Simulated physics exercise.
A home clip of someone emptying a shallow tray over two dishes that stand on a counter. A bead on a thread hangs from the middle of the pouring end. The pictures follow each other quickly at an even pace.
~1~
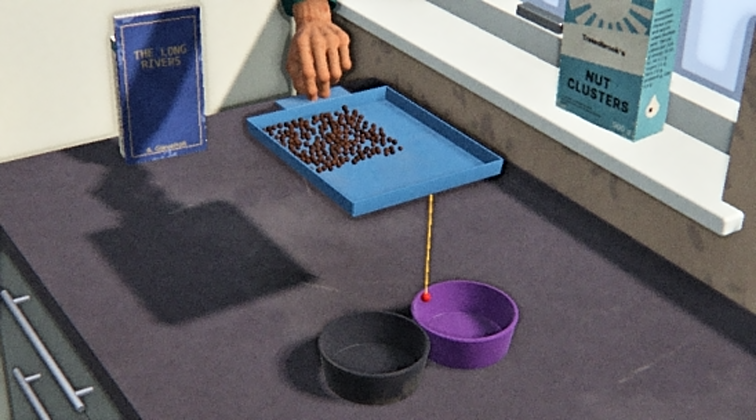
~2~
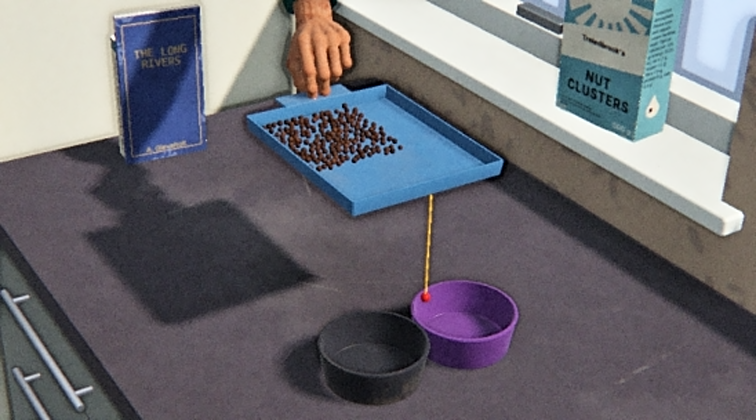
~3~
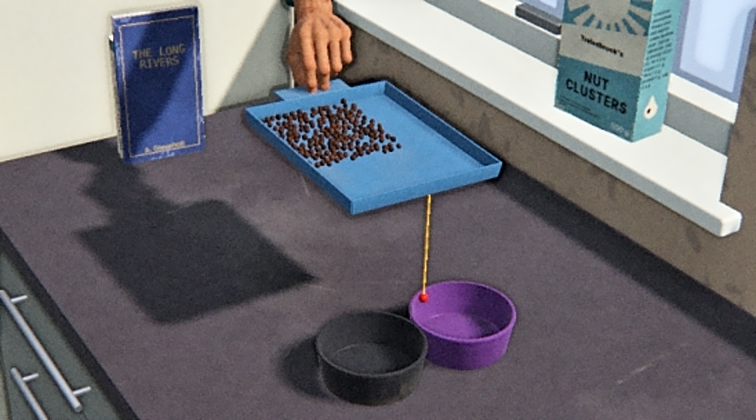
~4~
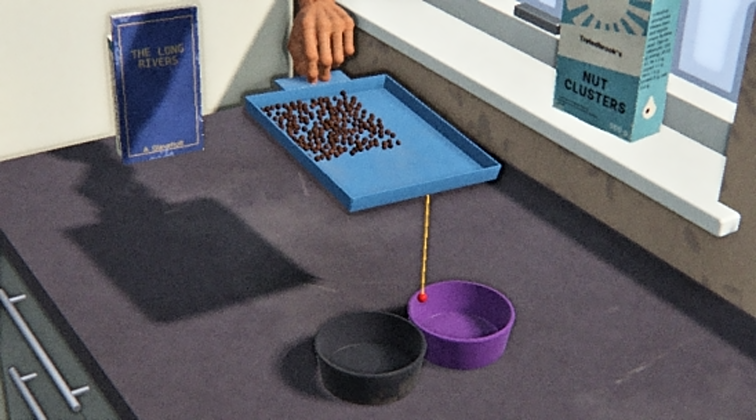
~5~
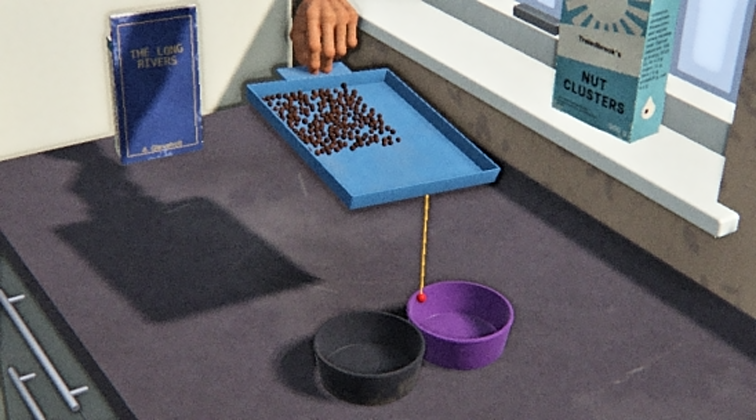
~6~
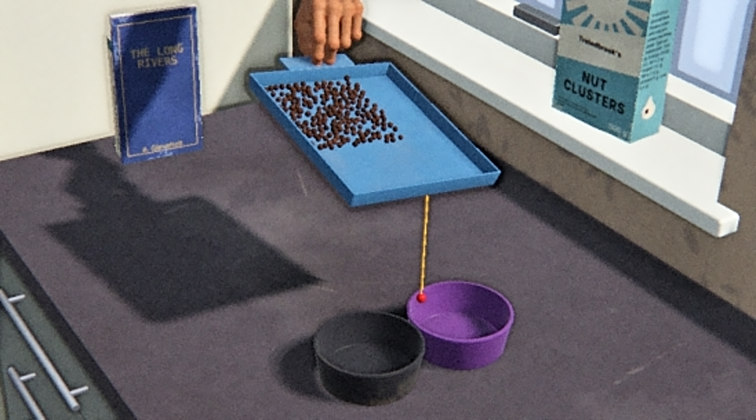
On a dark kitchen counter, a hand gradually raising the far end of a blue tray of brown berries above two bowls.
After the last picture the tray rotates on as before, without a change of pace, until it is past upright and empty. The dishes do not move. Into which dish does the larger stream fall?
More goes to the right dish.
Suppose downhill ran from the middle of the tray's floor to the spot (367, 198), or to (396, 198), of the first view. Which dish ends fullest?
One: The dish on the left. Two: Left.
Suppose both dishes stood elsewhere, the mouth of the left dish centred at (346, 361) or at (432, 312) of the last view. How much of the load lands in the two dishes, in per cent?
Roughly 0 per cent, and 70 per cent.
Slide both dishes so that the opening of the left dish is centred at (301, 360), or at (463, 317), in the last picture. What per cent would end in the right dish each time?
Roughly 0 per cent, and 10 per cent.
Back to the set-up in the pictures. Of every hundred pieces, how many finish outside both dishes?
Some 50 per cent.
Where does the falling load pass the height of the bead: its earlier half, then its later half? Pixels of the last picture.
First near (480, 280), later near (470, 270).
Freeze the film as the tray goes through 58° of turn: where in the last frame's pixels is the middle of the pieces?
Roughly at (469, 182).
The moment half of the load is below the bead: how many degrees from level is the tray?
Near 105 degrees.
Just after the last frame, tray tipped steeply; the larger part on the tray; just a few in the right dish; about a tenth outside both; about a tenth in the air.
A moment on, tray tipped right over; roughly two thirds on the tray; about a tenth in the right dish; roughly a quarter outside both; about a tenth in the air.
Further on, tray tipped past a quarter turn; roughly half in the right dish; roughly half outside both.
When it is over, tray tipped past a quarter turn; not one in the left dish; roughly half in the right dish; roughly half outside both.
